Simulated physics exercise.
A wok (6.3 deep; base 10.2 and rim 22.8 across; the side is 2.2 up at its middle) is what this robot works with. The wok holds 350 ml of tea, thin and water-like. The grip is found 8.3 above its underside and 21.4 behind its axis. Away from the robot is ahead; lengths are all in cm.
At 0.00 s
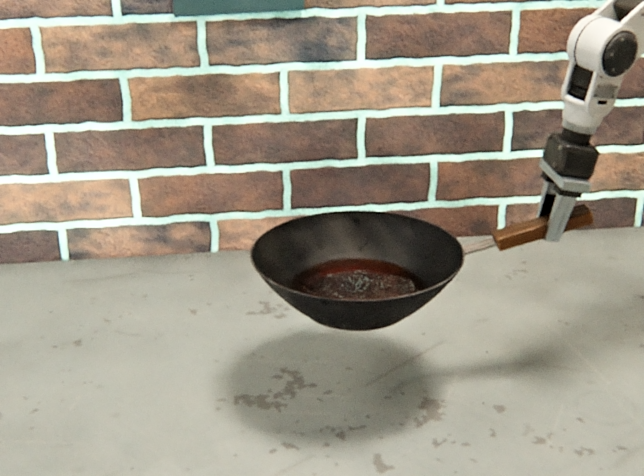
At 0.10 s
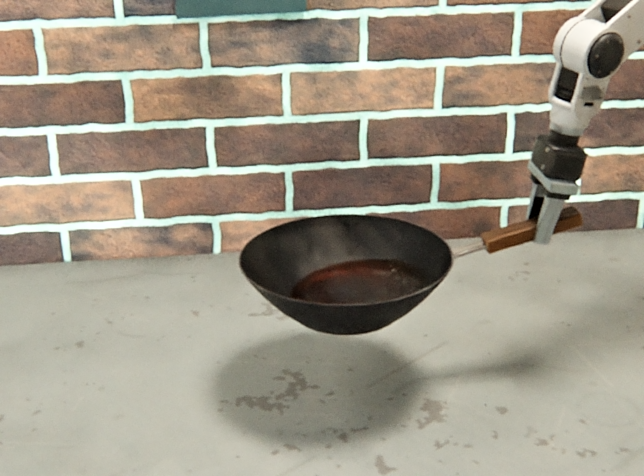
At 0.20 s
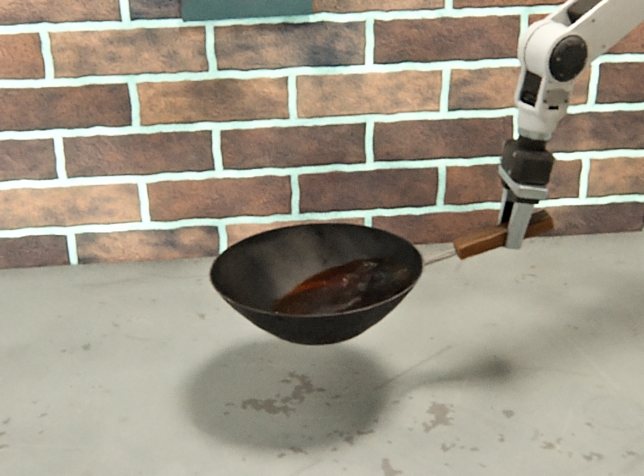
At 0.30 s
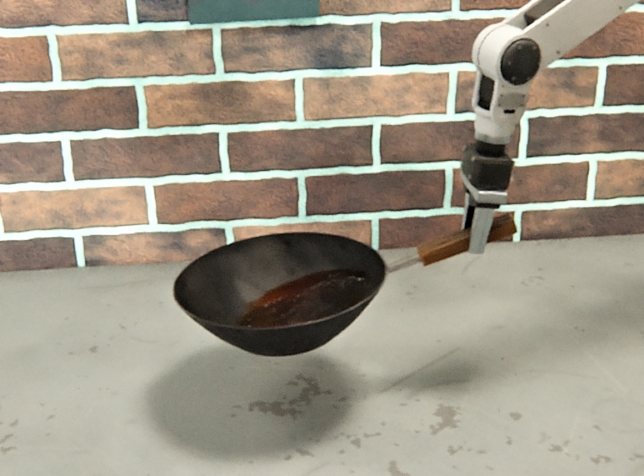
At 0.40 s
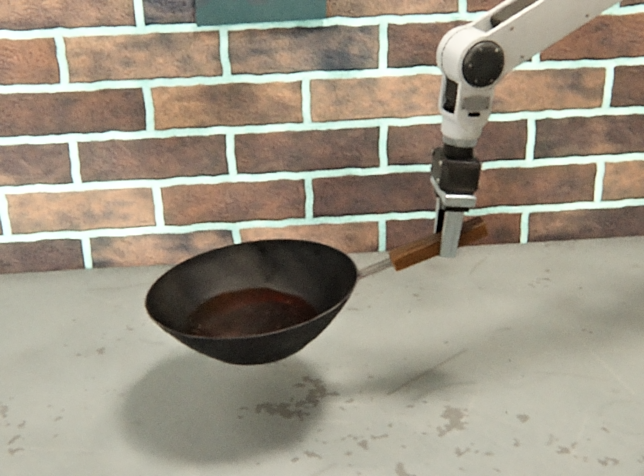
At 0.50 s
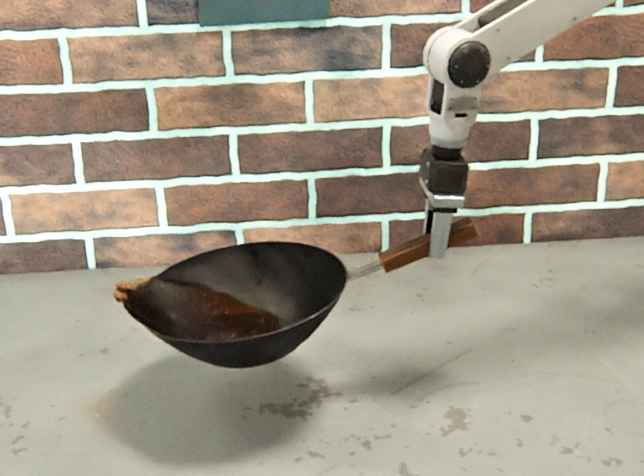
A robotic arm carrying a dark wok leftward above a grey surface, reddish-brown liquid sloshing inside and some slopping over the left rim.
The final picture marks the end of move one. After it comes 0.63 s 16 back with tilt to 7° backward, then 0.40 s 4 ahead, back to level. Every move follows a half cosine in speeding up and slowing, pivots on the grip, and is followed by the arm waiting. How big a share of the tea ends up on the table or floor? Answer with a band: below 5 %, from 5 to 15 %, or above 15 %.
Above 15 %.
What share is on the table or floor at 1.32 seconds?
That share is roughly 35 percent.
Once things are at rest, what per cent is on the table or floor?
Around 35 %.
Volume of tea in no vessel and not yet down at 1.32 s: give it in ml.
Outside the vessels: Near 0 ml.
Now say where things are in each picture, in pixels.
Wok middle at (357, 279), level; upper third of the tea around (357, 287), from x 290 to 425, top at y 260; 350 ml in the wok, in the first picture.
Wok middle at (346, 283), level; upper third of the tea around (378, 287), from x 290 to 425, top at y 260, in the second picture.
Wok middle at (318, 293), tilted 2° forward; upper third of the tea around (375, 284), from x 275 to 410, top at y 260, in the third picture.
Wok middle at (283, 303), tilted 4° forward; upper third of the tea around (337, 294), from x 240 to 370, top at y 270, in the fourth picture.
Wok middle at (256, 312), tilted 5° forward; upper third of the tea around (266, 317), from x 185 to 320, top at y 290, in the fifth picture.
Wok middle at (247, 315), tilted 6° forward; upper third of the tea around (160, 305), from x 115 to 280, top at y 280; 340 ml in the wok, 10 ml in the air or running down outside, in the sixth picture.
By 0.91 s, tilted 4° backward, liquid up to 17 above the table; 235 ml in the wok, 115 ml on the table or floor.
By 1.32 s, tilted 4° backward, liquid up to 15 above the table; 230 ml in the wok, 120 ml on the table or floor.
By 1.73 s, level, liquid up to 13 above the table; 230 ml in the wok, 120 ml on the table or floor.
By 2.53 s, level, liquid up to 14 above the table; 230 ml in the wok, 120 ml on the table or floor.
Final state, 230 ml in the wok, 120 ml on the table or floor. That is 34 % on the table or floor.
